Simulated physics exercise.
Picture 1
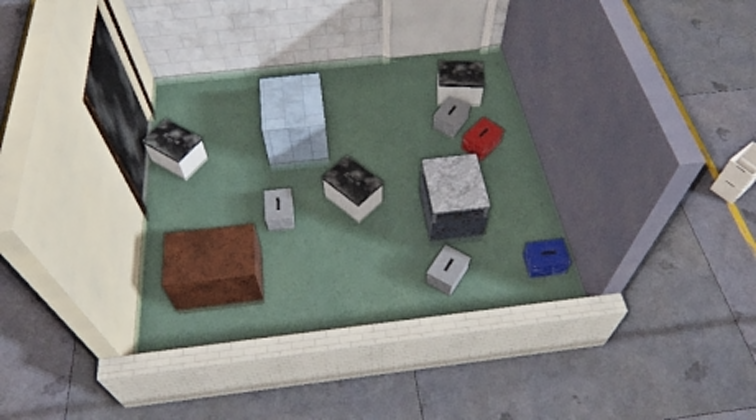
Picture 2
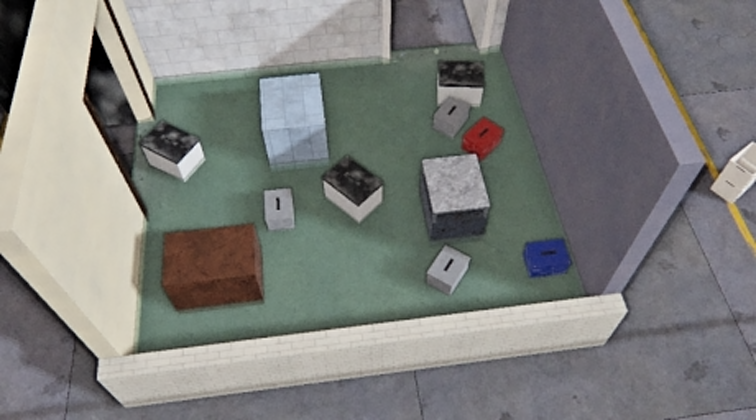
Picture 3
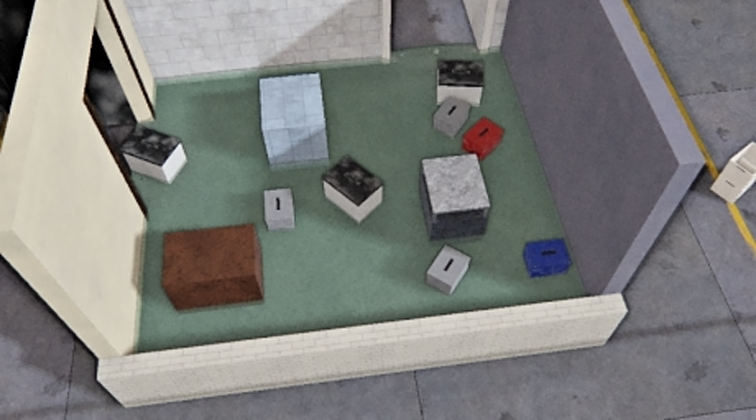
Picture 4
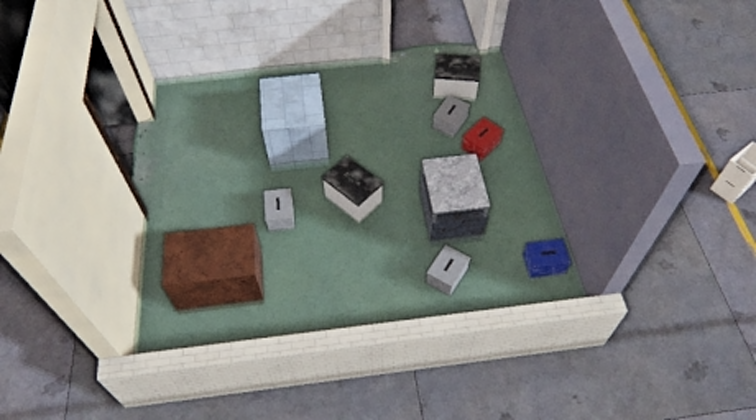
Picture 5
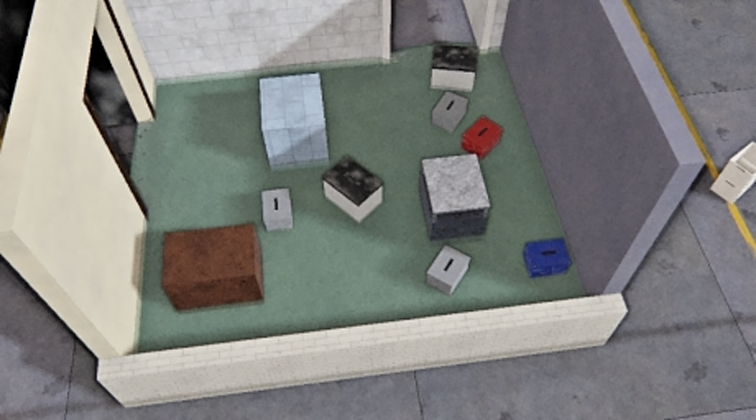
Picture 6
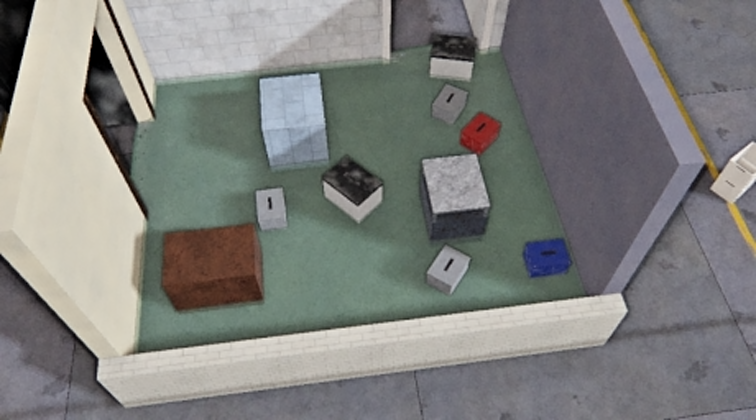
A black-topped white chest drifting out through the left doorway of a flooded workshop, then several remaining boxes shifting slightly.
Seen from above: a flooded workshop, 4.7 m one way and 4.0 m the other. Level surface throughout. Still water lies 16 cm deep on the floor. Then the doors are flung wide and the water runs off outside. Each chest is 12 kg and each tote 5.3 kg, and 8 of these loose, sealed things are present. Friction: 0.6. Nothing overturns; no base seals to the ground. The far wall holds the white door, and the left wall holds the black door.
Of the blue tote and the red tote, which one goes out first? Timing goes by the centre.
The red one.
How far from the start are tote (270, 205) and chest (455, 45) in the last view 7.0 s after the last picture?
Respectively: Washed out and washed out.
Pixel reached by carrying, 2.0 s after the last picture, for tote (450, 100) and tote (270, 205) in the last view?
First one near (448, 56), second near (219, 182).
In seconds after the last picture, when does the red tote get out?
Exit time: About 4.5 s.
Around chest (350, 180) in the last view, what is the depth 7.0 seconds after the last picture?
Depth: Near 8 cm.
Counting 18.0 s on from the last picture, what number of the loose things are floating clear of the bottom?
The count is 2.
Then, 2.0 s after the last picture the blue tote is near (544, 237), 0.2 m from its start, afloat; the red tote is near (476, 94), 0.7 m from its start, afloat; 2 of 8 are out; 6 afloat.
Then, 7.0 s after the last picture the blue tote is near (532, 190), 0.9 m from its start, afloat; the red tote has gone out (4.6 s after the last picture); 5 of 8 are out; 3 afloat.
Then, 14.0 s after the last picture the blue tote is near (512, 122), 1.9 m from its start, afloat; the red tote has gone out (4.6 s after the last picture); 5 of 8 are out; 2 afloat.
Then, 18.0 s after the last picture the blue tote is near (505, 97), 2.3 m from its start, afloat; the red tote has gone out (4.6 s after the last picture); 5 of 8 are out; 2 afloat.
